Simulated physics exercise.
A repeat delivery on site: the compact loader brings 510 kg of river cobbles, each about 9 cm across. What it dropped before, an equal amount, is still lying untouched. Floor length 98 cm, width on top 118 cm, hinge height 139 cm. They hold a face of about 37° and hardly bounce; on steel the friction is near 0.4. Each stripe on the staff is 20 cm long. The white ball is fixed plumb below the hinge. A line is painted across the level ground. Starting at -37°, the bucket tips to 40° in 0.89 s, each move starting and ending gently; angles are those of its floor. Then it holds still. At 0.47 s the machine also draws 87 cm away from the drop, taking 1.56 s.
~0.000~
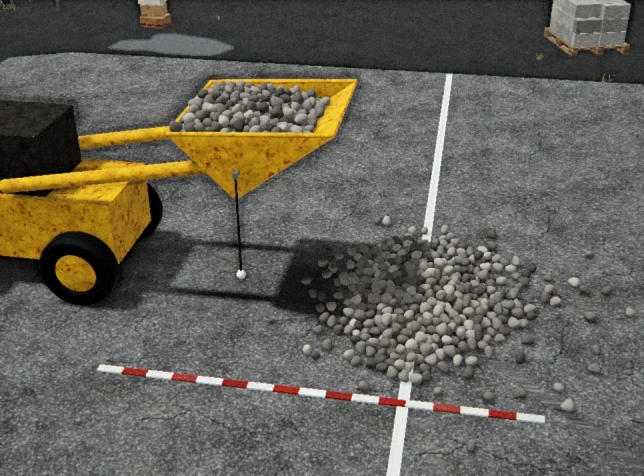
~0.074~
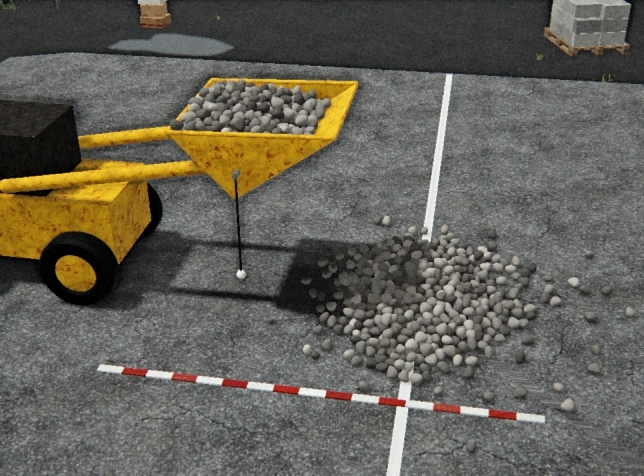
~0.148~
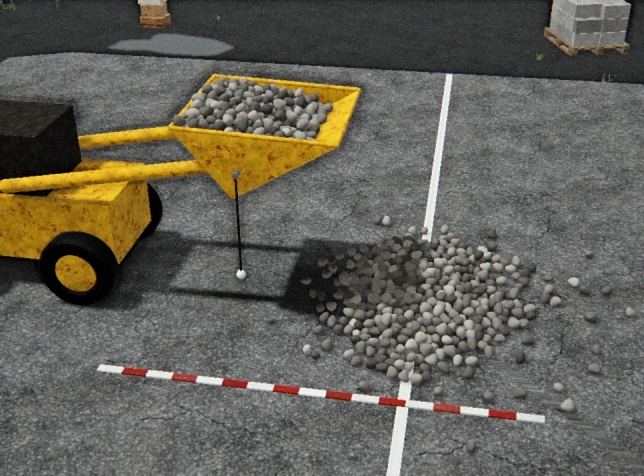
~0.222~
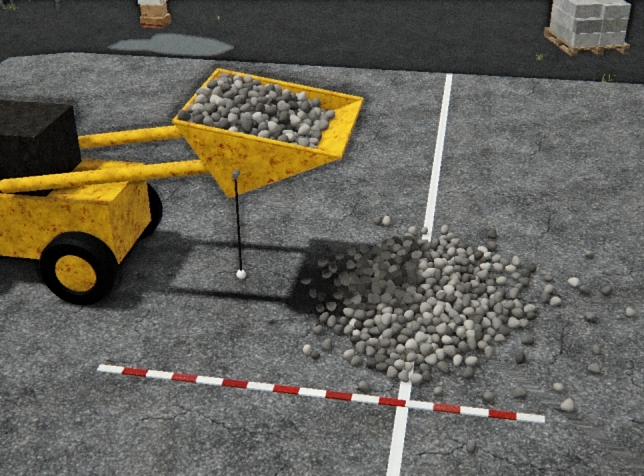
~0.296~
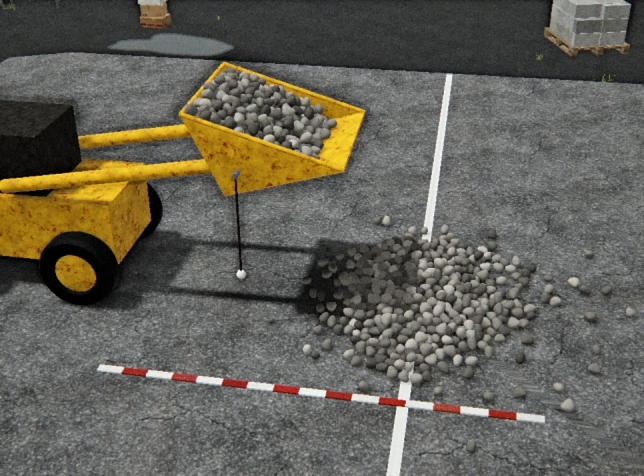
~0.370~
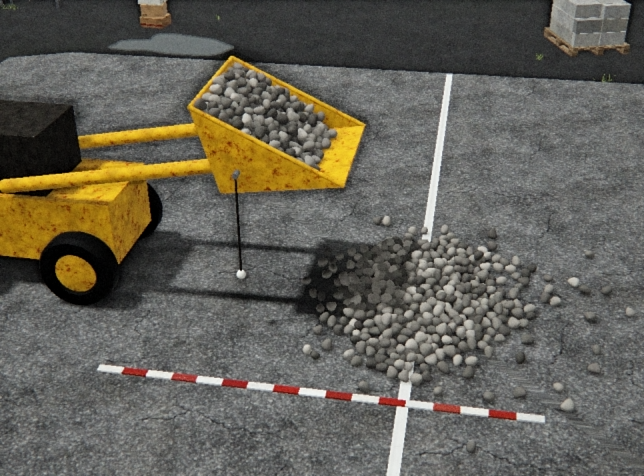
A yellow loader held a bucket full of grey stones beside a loose pile on the pavement, and the bucket gradually tilted down toward the right while the stones stayed inside it.
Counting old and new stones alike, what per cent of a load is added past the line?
Close to 2 parts in a hundred.
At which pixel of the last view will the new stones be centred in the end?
Near (329, 279).
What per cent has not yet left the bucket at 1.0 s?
About 45 per cent.
After 0.7 s the floor is at 28°; in per cent of one load, 100 in the bucket, 49 short of the line, 51 past the line; the foremost stones are at (596, 306).
After 1.0 s the floor is at 40°; in per cent of one load, 47 in the bucket, 102 short of the line, 51 past the line; the foremost stones are at (596, 306).
After 2.5 s the floor is at 40°; in per cent of one load, 0 in the bucket, 148 short of the line, 53 past the line; the foremost stones are at (596, 306).
After 5.1 s the floor is at 40°; in per cent of one load, 0 in the bucket, 148 short of the line, 53 past the line; the foremost stones are at (596, 306). Net gain past the line, 2.
